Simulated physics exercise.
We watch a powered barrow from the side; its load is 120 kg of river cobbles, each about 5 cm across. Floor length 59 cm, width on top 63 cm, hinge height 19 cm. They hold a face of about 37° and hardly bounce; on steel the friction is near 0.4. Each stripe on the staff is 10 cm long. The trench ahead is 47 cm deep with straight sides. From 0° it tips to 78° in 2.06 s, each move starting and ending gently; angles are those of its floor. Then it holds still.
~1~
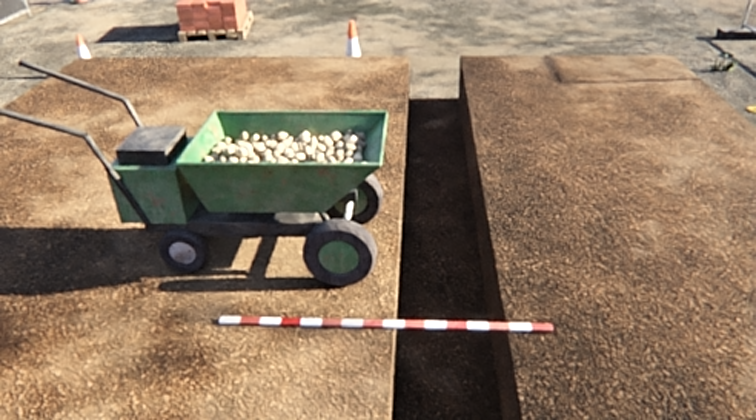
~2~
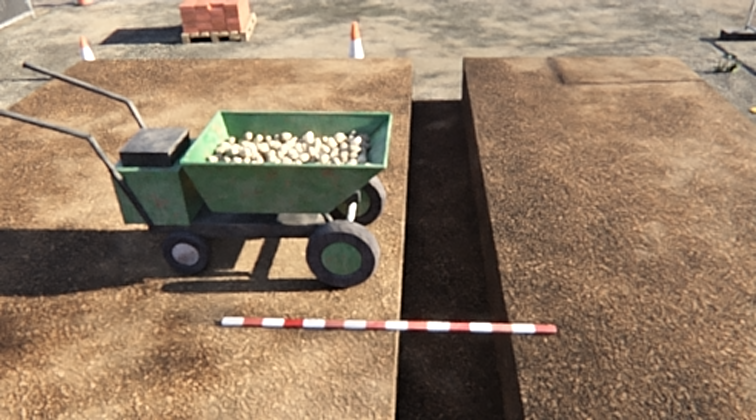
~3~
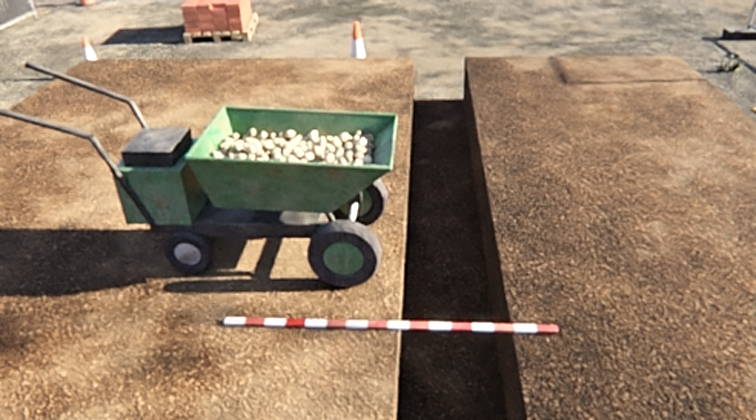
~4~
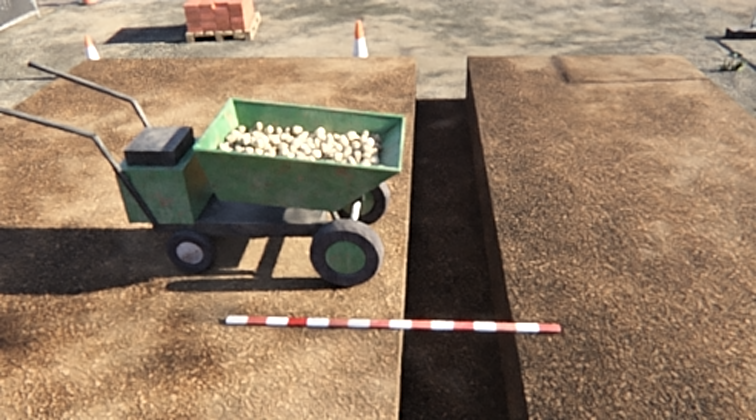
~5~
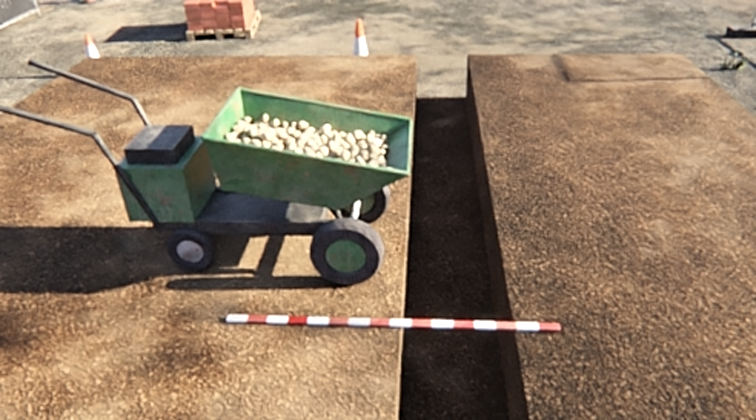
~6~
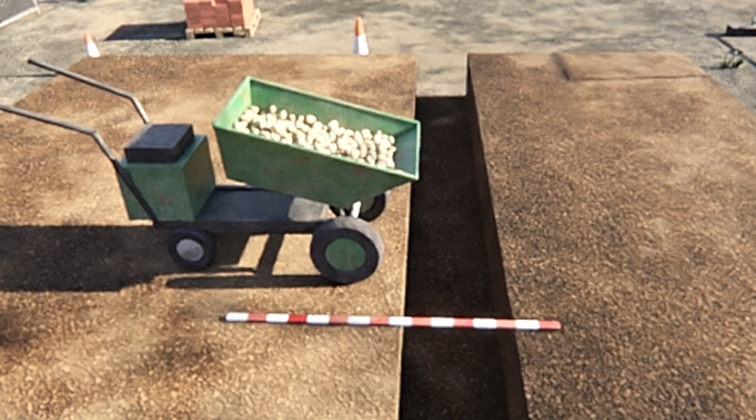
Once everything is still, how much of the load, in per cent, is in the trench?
Roughly 88 per cent ends in the trench.
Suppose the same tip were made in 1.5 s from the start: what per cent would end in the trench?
In that case some 90 per cent.
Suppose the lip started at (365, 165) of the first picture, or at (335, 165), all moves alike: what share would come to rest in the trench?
About 100 and 100 per cent.
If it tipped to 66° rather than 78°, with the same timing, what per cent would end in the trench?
It would be near 80 per cent.
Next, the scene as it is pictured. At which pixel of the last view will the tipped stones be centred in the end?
Near (469, 307).
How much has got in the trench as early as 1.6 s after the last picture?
Some 75 per cent.
Then, 0.9 s after the last picture the floor is at 66°, 96 % in the tray, 4 % in the trench; the foremost stones are at (480, 246).
Then, 1.6 s after the last picture the floor is at 78°, 11 % in the tray, 77 % in the trench, 12 % past the trench; the foremost stones are at (594, 260).
Then, 1.9 s after the last picture the floor is at 78°, 0 % in the tray, 88 % in the trench, 12 % past the trench; the foremost stones are at (629, 273).
Then, 3.9 s after the last picture the floor is at 78°, 0 % in the tray, 88 % in the trench, 12 % past the trench; the foremost stones are at (636, 275).
